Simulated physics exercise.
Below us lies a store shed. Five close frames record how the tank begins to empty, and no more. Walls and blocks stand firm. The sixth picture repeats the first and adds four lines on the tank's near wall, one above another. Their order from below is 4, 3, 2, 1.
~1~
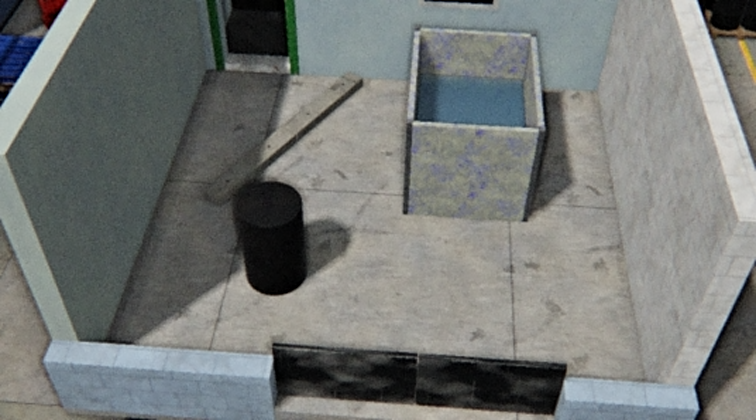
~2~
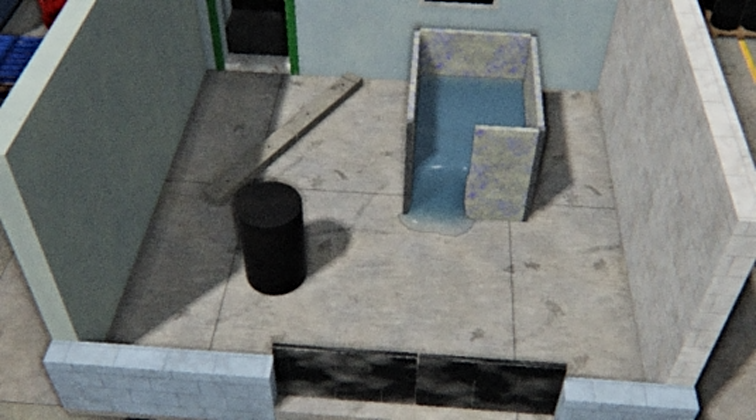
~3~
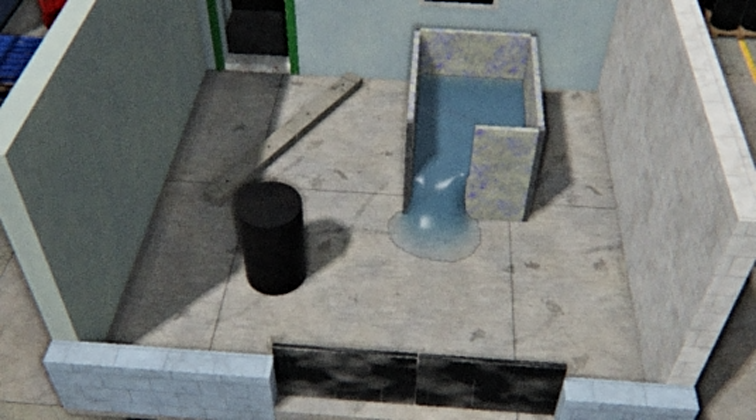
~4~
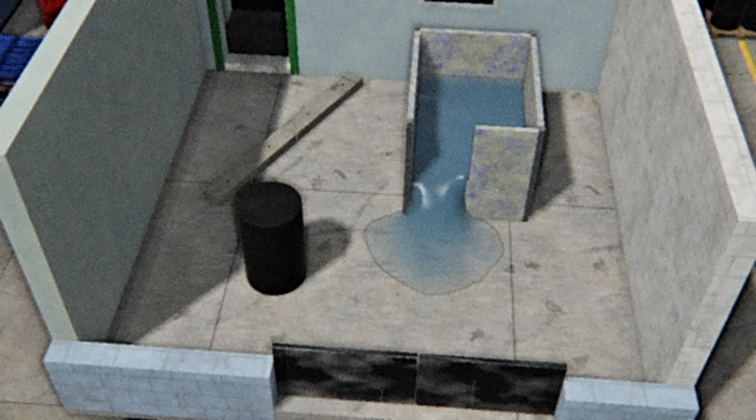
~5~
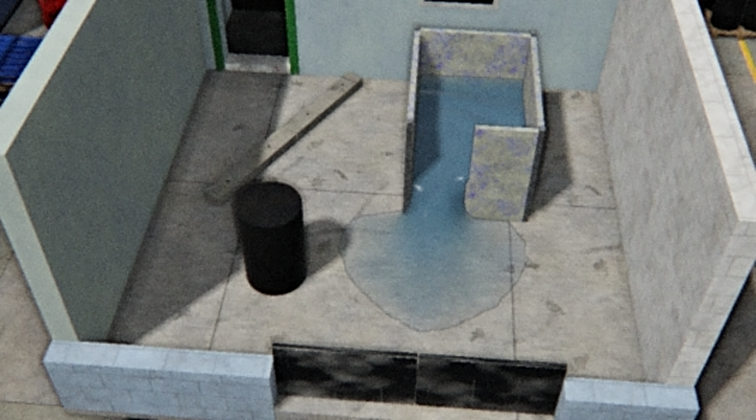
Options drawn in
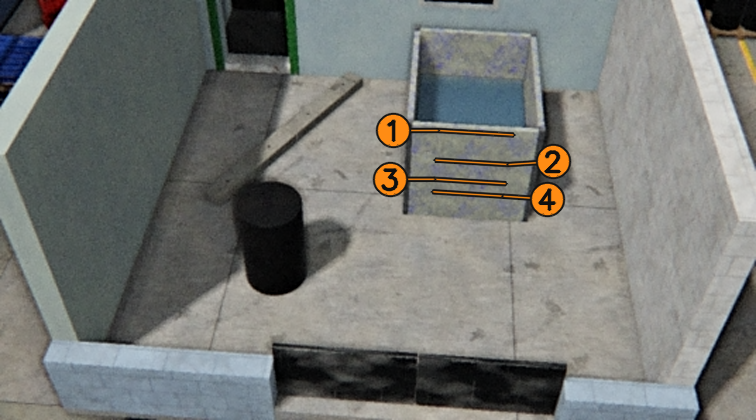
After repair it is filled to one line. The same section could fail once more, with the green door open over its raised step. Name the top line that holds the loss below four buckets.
2 is the one.
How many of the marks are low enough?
Three of them.
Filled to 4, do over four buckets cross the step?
No, that is safe.
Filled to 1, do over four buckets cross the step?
Yes, that goes wrong.
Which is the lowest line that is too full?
The answer is 1.
In orange, 1 at (475, 132); 2 at (472, 162); 3 at (469, 181); 4 at (468, 194); from the bottom up 4, 3, 2, 1.
Choosing 1, about 10 bucketfuls get in.
Choosing 2, a splash gets over, under a bucket.
Choosing 3, nothing gets over.
Choosing 4, nothing gets over.
